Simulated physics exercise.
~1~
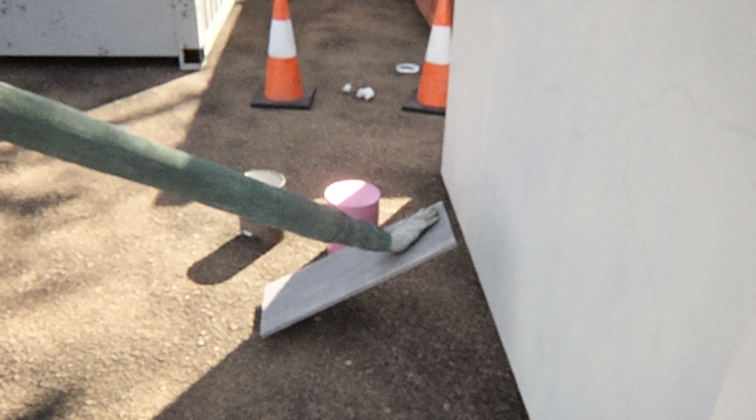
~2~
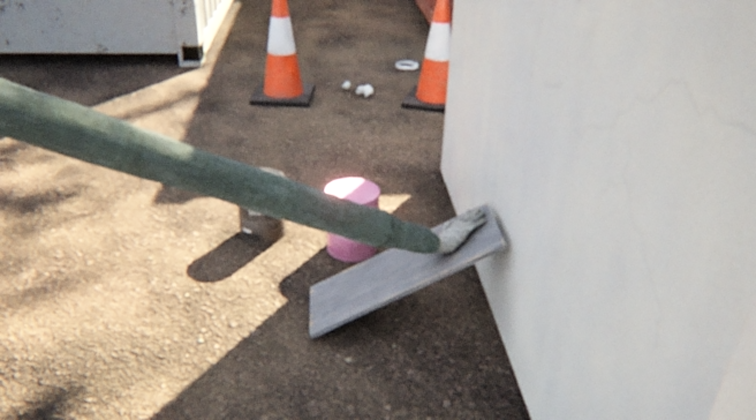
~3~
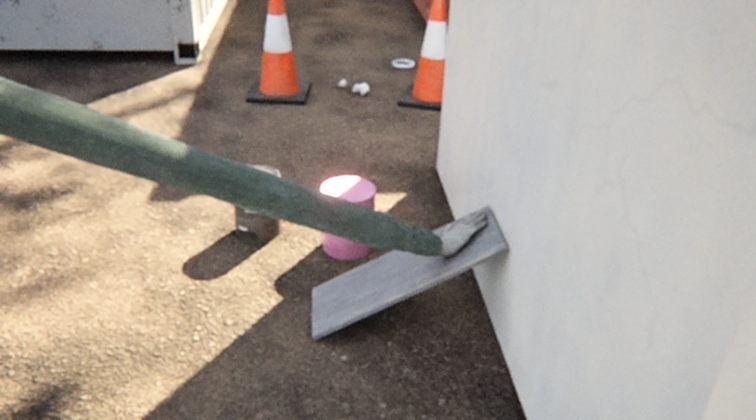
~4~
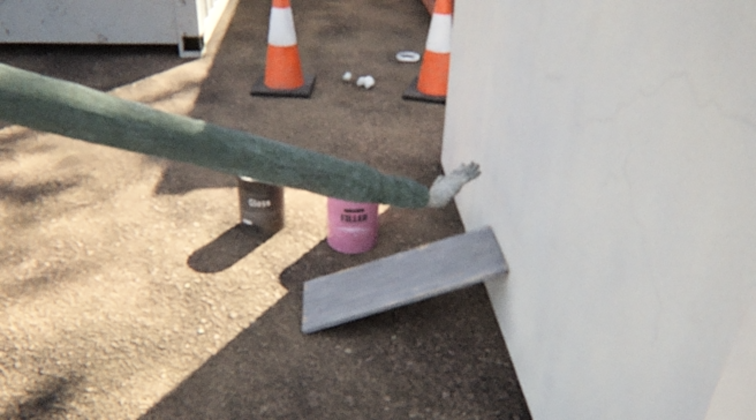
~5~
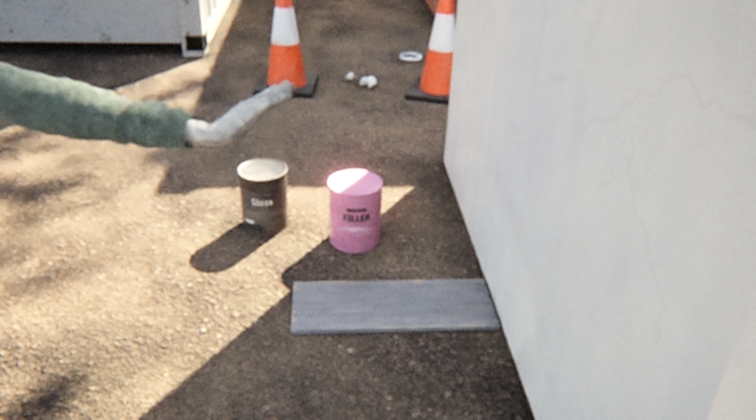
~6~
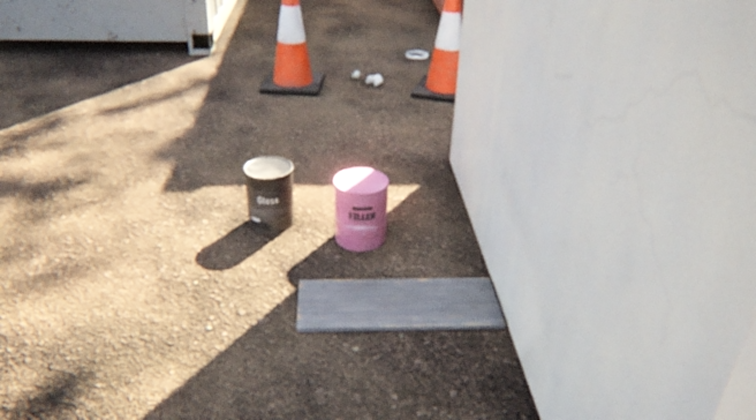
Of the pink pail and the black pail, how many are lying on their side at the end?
None of them are. Both the pink pail and the black pail are still standing upright.
